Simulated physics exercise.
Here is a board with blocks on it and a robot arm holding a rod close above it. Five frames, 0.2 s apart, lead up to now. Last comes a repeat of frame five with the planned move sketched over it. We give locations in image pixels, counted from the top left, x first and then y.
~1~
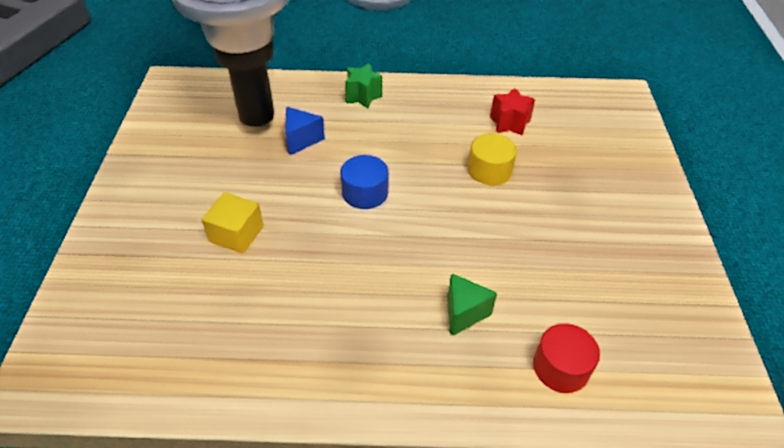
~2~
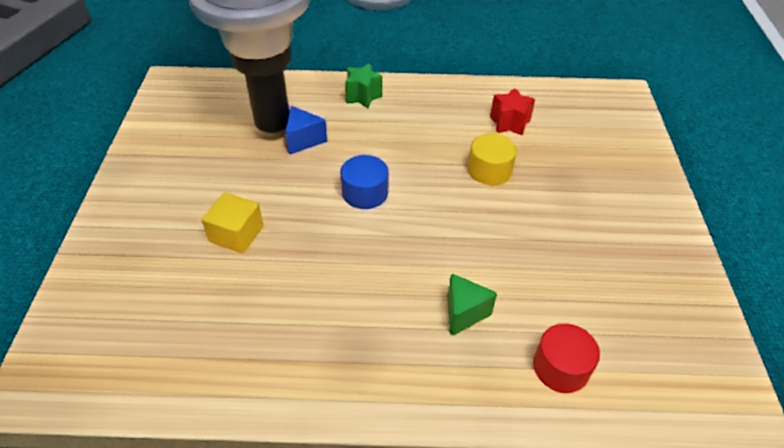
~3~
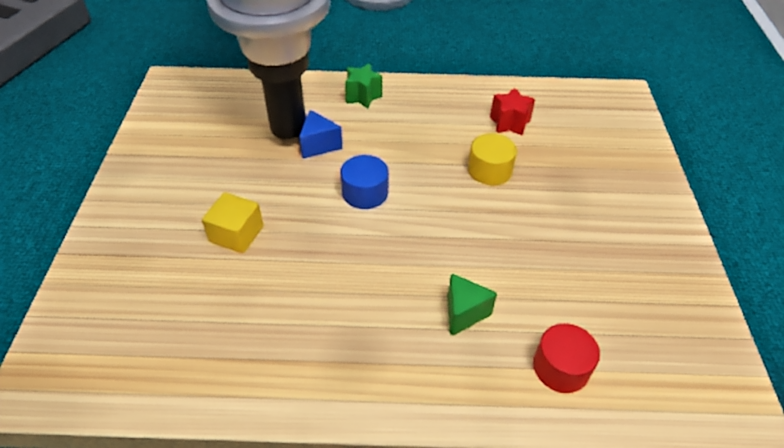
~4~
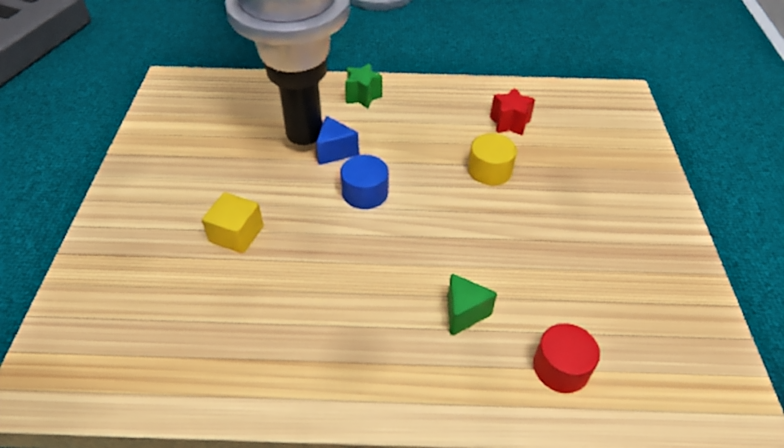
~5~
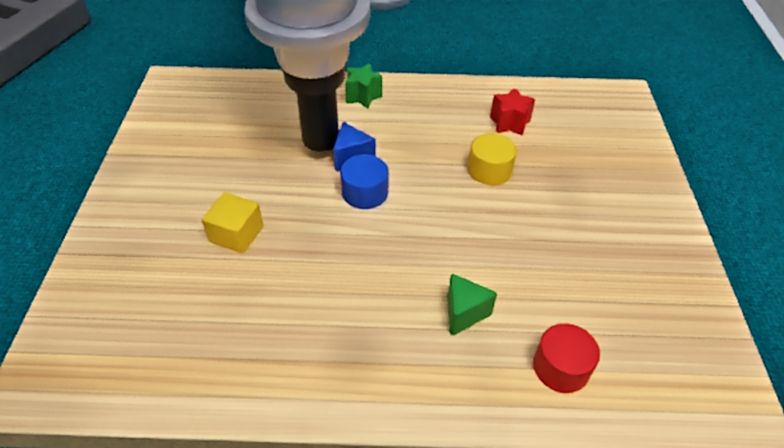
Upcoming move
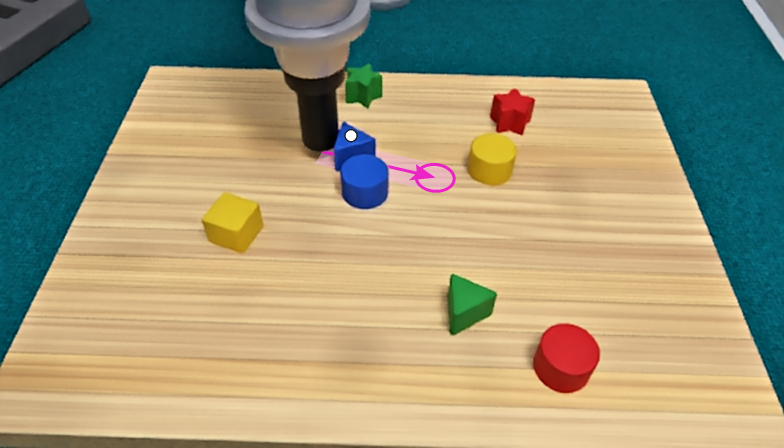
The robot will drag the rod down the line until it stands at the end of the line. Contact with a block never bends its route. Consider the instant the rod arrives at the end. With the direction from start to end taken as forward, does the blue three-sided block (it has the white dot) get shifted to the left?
No, it doesn't check out.
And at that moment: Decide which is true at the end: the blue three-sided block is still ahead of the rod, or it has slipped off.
Answer: Still ahead.
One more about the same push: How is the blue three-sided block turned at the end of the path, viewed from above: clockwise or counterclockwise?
Turns clockwise.
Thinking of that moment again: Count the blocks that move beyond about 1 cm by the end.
The push moves one block more than 1 cm.
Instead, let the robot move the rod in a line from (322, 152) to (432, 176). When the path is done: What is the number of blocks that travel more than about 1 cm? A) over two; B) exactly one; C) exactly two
The answer is B.
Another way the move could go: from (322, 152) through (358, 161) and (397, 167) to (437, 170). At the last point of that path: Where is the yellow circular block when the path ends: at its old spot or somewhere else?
Well, the yellow circular block holds its place.
The drawn path runs in a line from (322, 152) to (435, 178); the dot is on the blue three-sided block.
The first path, step by step. One third of the way, rod at (360, 149); blue three-sided block at (391, 148), turned 35° clockwise.
Two thirds of the way, rod at (398, 158); blue three-sided block at (426, 160), turned 35° clockwise.
At the end, rod at (436, 167); blue three-sided block at (464, 172), turned 45° clockwise; blue circular block not moved.
